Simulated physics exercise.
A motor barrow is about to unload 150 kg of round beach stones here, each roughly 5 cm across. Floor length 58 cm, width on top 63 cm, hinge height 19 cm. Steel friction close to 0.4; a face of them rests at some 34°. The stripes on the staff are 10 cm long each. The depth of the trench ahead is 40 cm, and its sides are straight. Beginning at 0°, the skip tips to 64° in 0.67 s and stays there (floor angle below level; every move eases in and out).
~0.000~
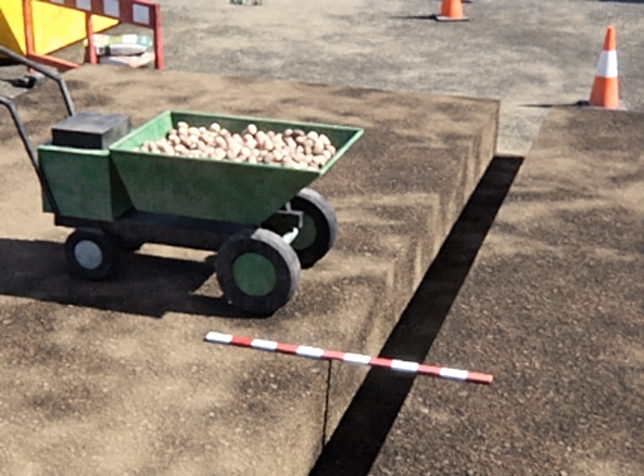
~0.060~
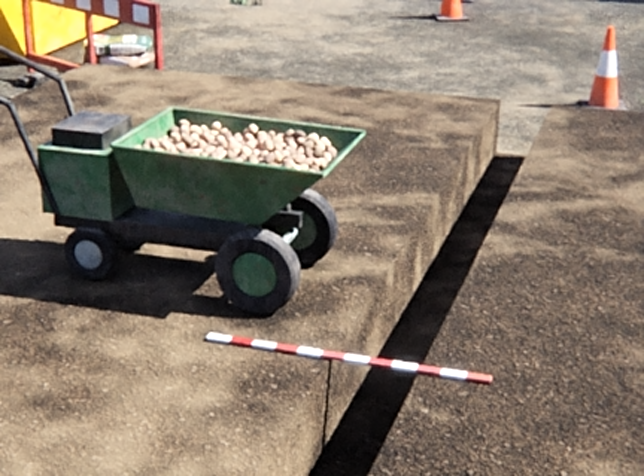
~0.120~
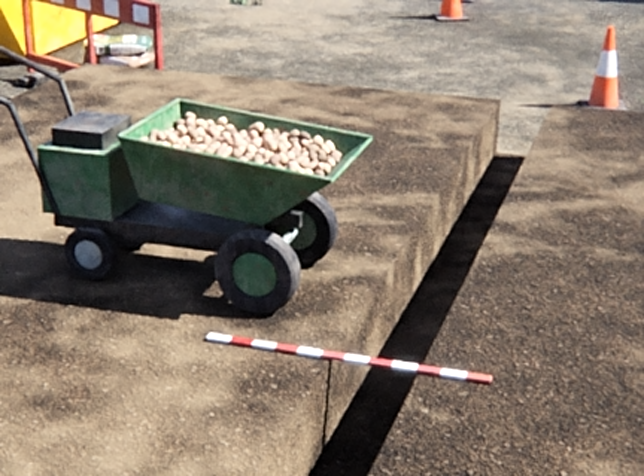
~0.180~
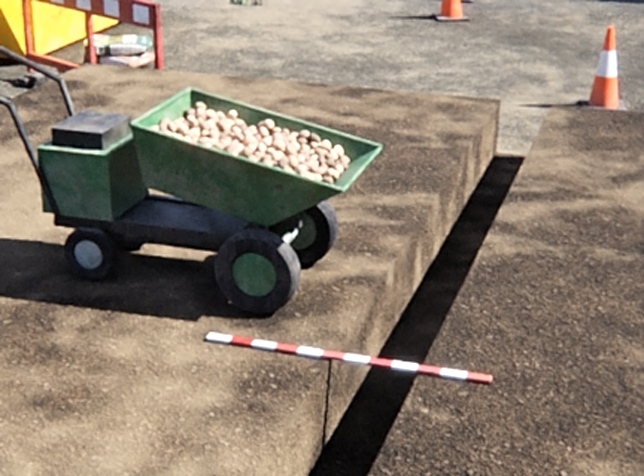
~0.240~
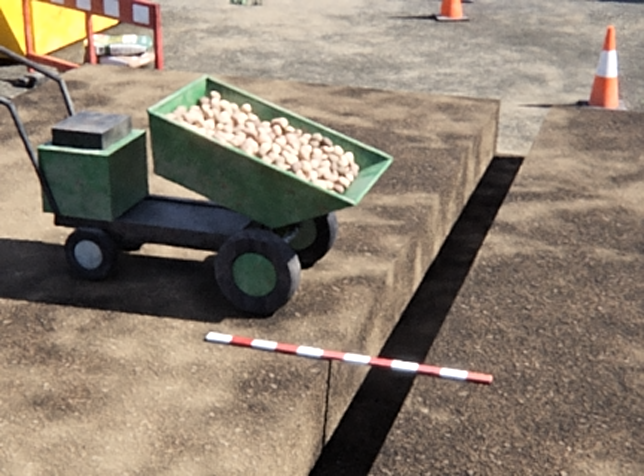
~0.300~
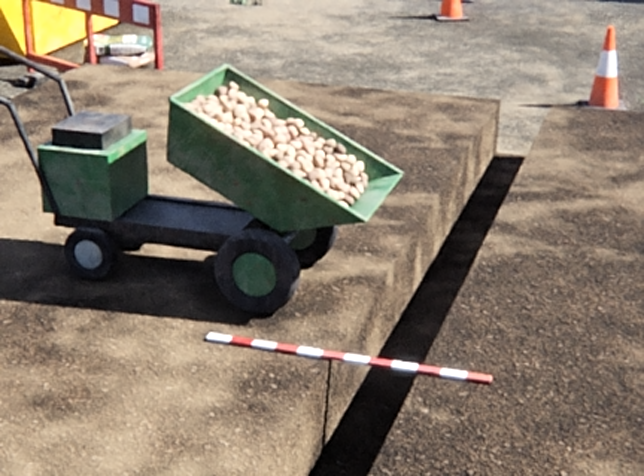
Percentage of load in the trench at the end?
56 per cent.
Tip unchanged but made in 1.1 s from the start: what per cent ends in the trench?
About 65 percent, I'd say.
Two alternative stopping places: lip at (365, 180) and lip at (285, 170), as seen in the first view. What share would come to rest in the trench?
Around 15% for the first place and 90% for the second.
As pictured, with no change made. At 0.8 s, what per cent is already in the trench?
Approx. 20 % of the load.
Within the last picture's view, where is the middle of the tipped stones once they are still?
The middle should be near (442, 360).
After 0.5 s the floor is at 54°; 100 % in the skip; the foremost stones are at (390, 242).
After 0.8 s the floor is at 64°; 78 % in the skip, 19 % in the trench, 3 % past the trench; the foremost stones are at (463, 312).
After 1.1 s the floor is at 64°; 21 % in the skip, 39 % in the trench, 41 % past the trench; the foremost stones are at (621, 347).
After 3.1 s the floor is at 64°; 0 % in the skip, 56 % in the trench, 44 % past the trench; the foremost stones are past the picture's edge.
